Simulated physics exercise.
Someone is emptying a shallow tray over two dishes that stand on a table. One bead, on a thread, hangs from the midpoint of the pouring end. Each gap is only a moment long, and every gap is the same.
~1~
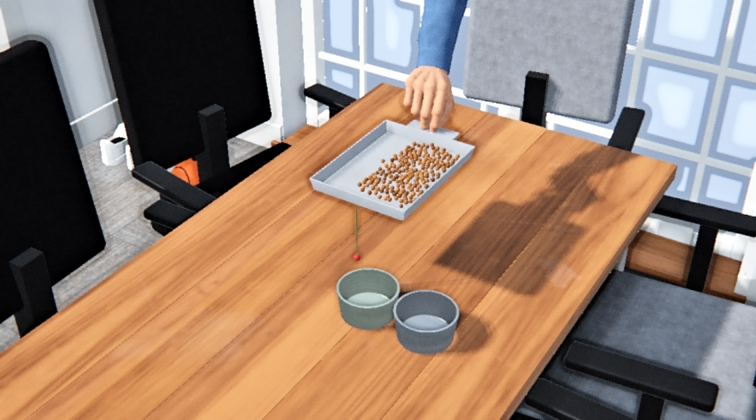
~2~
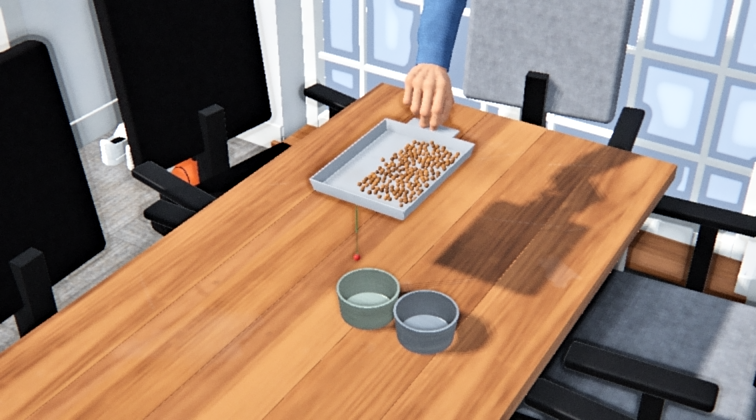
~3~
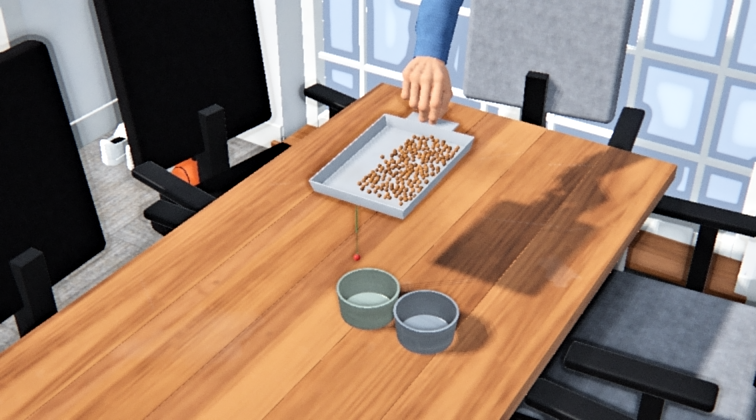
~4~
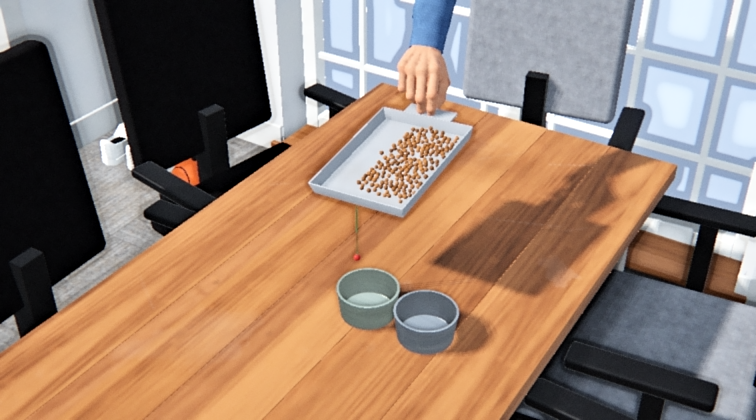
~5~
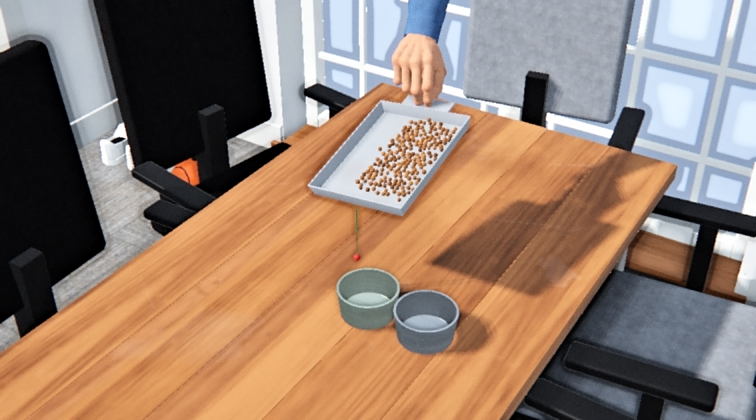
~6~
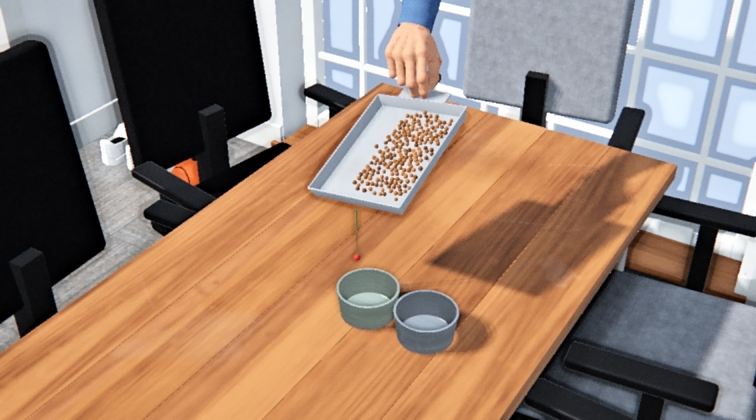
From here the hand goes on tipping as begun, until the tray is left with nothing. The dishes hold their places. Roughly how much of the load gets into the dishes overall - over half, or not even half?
Not even half gets in.
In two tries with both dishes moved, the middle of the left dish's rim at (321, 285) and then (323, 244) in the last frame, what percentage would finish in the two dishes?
Respectively 10 % and 60 %.
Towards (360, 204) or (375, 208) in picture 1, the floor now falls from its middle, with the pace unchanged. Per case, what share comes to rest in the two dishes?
50 %, give or take, and then 80 %.
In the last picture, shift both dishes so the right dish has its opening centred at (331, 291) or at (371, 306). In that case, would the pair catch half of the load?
With the first shift the pair saves less than a half; with the second, less than a half.
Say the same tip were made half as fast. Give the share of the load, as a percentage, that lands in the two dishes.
About 0 per cent.
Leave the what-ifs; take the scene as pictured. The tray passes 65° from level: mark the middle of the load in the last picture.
Centre estimate: (332, 192).
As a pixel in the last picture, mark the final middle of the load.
Somewhere around (299, 282) in the last picture.
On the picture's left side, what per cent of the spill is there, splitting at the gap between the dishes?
Around 100 %.
Just after the last frame, tray tipped steeply; the larger part on the tray; just a few outside both; about a tenth in the air.
A moment on, tray tipped past a quarter turn; roughly half on the tray; roughly a third outside both; roughly a quarter in the air.
Further on, tray tipped past a quarter turn; just a few in the left dish; almost all outside both.
When it is over, tray tipped past a quarter turn; not one in the right dish; just a few in the left dish; almost all outside both.
